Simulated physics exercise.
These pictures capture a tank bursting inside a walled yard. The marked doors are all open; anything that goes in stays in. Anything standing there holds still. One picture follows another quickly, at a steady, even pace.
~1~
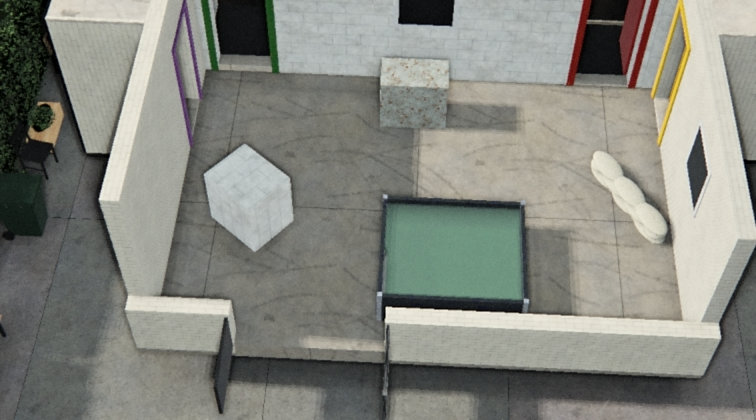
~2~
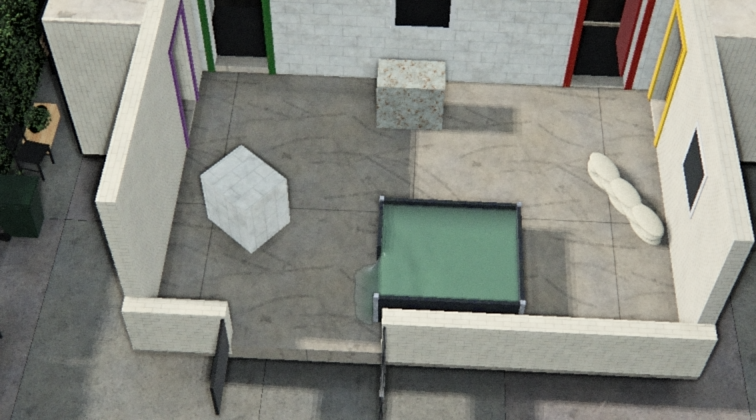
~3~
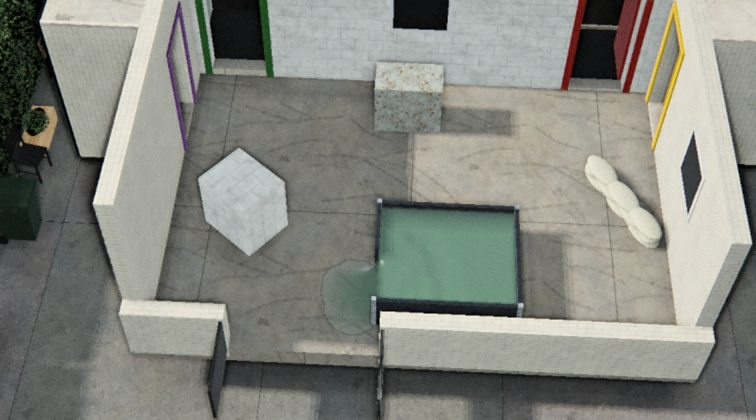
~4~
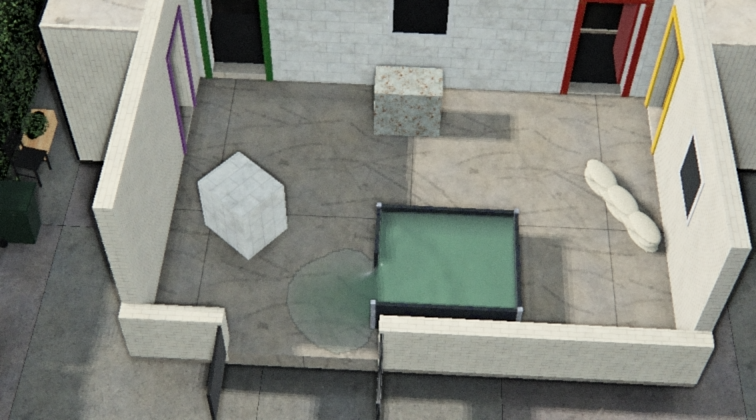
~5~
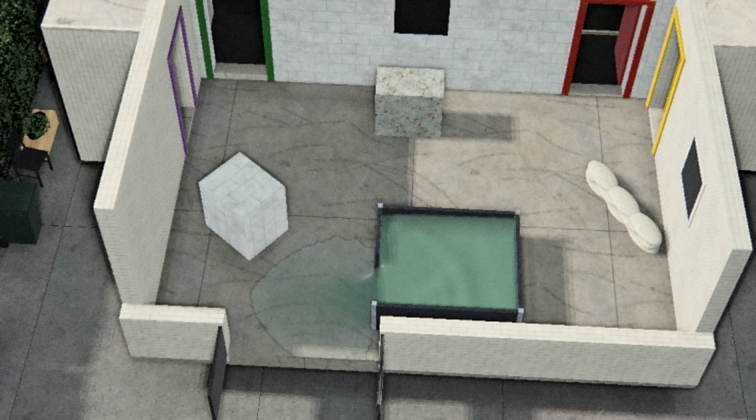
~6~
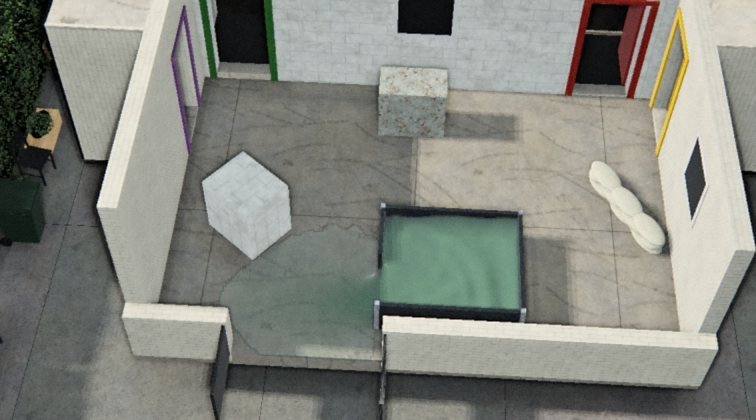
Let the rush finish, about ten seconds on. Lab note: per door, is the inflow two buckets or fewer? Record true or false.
Red door true; purple door true; green door true; yellow door true.
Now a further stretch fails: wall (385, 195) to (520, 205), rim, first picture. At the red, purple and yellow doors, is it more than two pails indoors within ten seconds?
The red door tops the limit, the purple door tops the limit, and the yellow door tops the limit.
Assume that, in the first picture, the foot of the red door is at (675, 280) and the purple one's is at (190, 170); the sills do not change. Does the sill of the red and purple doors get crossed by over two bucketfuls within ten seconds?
As I see it, the red door does not reach it and the purple door does not reach it.
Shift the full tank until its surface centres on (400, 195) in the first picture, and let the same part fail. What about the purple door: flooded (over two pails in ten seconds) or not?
Briefly, the purple door crosses the line.
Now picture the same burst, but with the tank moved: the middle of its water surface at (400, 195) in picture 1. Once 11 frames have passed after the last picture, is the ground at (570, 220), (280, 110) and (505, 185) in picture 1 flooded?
Readings in order: No flood; flood; no flood.
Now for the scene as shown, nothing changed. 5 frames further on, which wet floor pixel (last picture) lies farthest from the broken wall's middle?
I'd go with roughly (153, 332).
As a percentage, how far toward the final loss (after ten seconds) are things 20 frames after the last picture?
It would be around 40 %.
A moment on, water covers 15 % of the floor; the red door not reached, the purple door not reached, the green door not reached, the yellow door not reached.
Next, water covers 20 % of the floor; the red door not reached, the purple door not reached, the green door not reached, the yellow door not reached.
Then, water covers 30 % of the floor; the red door not reached, the purple door wet at the sill, nothing in, the green door not reached, the yellow door not reached.
Later, water covers 40 % of the floor; the red door not reached, the purple door wet at the sill, nothing in, the green door wet at the sill, nothing in, the yellow door not reached.
In the end, water covers 55 % of the floor; the red door not reached, the purple door wet at the sill, nothing in, the green door wet at the sill, nothing in, the yellow door not reached.
